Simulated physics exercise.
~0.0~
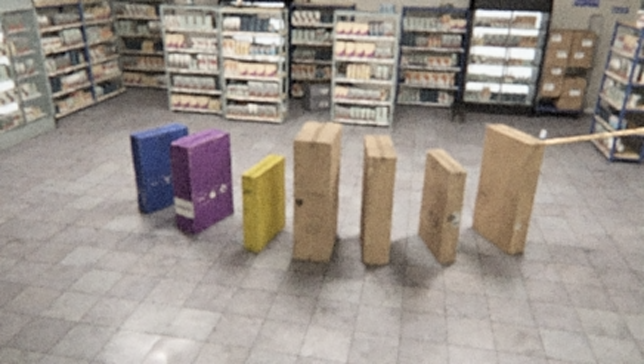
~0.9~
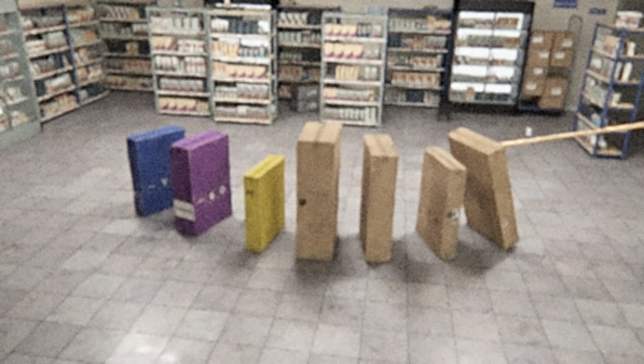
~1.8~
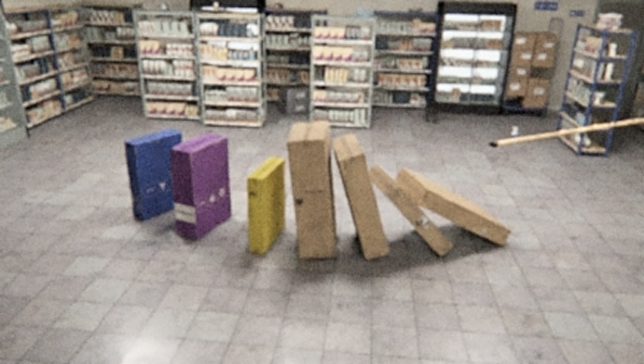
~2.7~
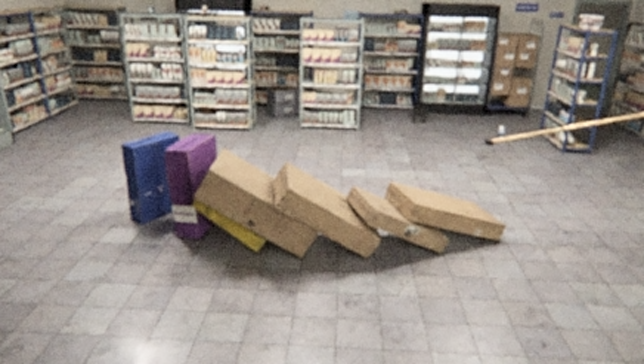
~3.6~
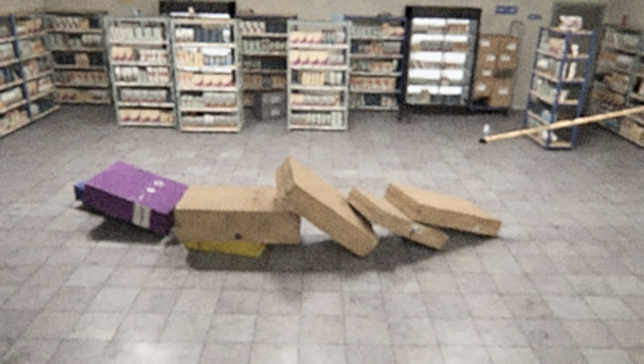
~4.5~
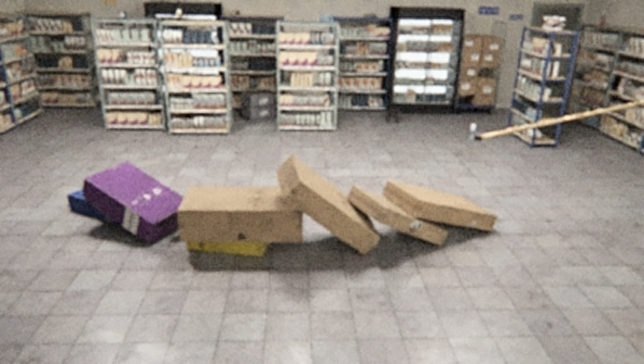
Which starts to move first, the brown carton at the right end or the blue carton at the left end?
The brown carton at the right end moves first, tipping to the left while the blue carton is still upright. The blue carton goes over only near the end of the chain.
Seven tall cartons of different sizes stand in a curving row on a grey tiled floor, seen from slightly above, with stocked shelves behind them. Blue and purple ones are at the left, then a yellow one, and four plain brown ones reach to the right. A wooden pole from the right tips the rightmost carton to the left, and it knocks down its neighbour. The fall runs leftward through the other brown cartons and the yellow one, while the pole stays off to the right. Finally the purple and blue cartons topple too, leaving none standing.
